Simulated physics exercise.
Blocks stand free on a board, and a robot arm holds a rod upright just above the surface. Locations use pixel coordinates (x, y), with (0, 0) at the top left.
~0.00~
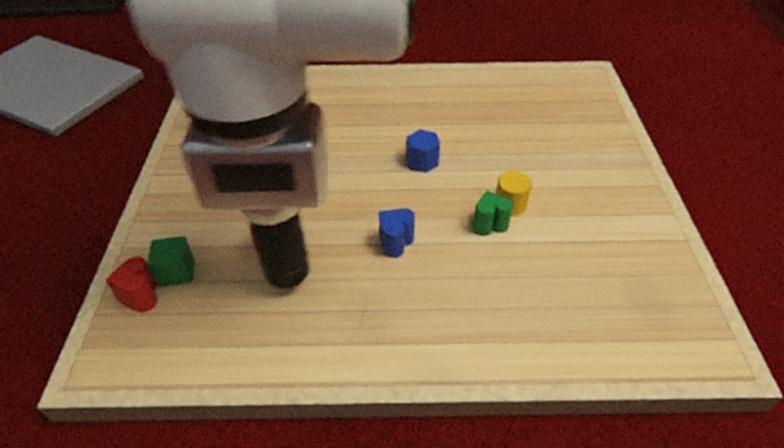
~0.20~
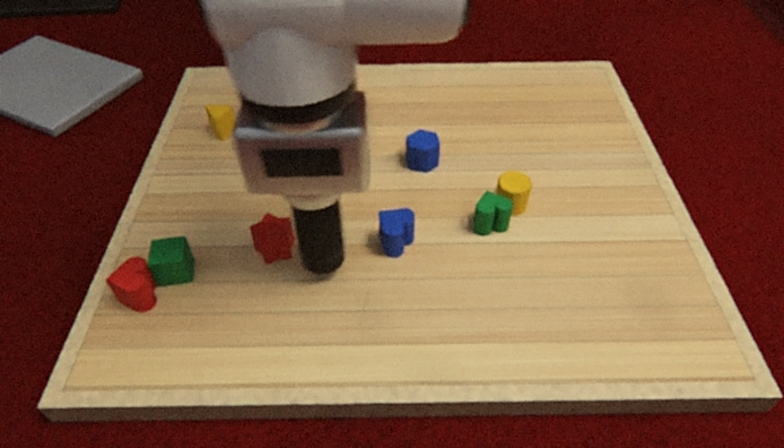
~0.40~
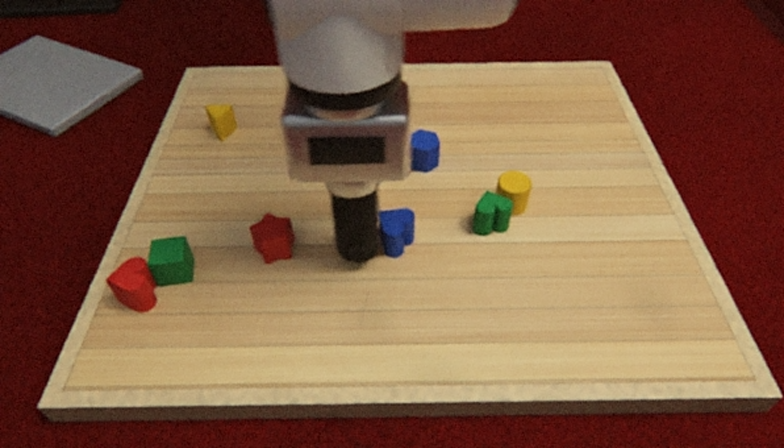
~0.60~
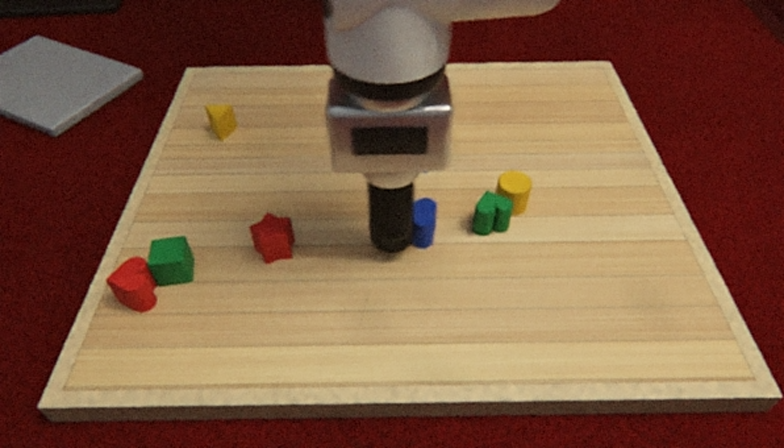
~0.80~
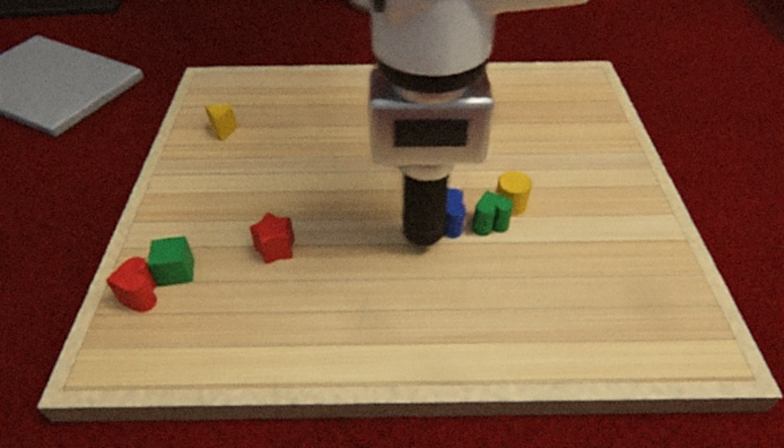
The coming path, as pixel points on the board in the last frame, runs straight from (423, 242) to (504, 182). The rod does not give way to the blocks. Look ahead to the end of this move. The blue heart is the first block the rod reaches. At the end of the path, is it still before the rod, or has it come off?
Before the rod.
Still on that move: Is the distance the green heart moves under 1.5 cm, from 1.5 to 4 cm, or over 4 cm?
Less than 1.5 cm.
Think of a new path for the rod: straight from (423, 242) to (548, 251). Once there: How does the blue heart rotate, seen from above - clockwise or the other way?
Looking down: Anticlockwise.
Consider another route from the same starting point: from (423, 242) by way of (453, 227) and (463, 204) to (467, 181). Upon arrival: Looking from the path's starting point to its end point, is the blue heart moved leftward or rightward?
My answer: Right.
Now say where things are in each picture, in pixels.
In the first frame, lower end of the rod (287, 272), tops of blocks, blue six-sided block (423, 139), blue heart (396, 220), green heart (494, 202), yellow round block (515, 181).
In the second frame, rod (324, 258), blocks as before.
In the third frame, rod (358, 247), blocks as before.
In the fourth frame, rod (392, 238), blue heart (421, 211).
In the fifth frame, rod (424, 231), blue six-sided block hidden, blue heart (450, 202), green heart (494, 202), yellow round block (515, 181).
The first path, step by step. One third of the way, rod (453, 210); blue heart (481, 183), turned 25° clockwise; green heart (500, 202).
Two thirds of the way, rod (480, 190); blue heart (505, 163), turned 15° clockwise; green heart (501, 202); yellow round block (534, 176).
At the end, rod (506, 172); blue six-sided block not moved; blue heart (529, 145); green heart (501, 202); yellow round block (540, 174).
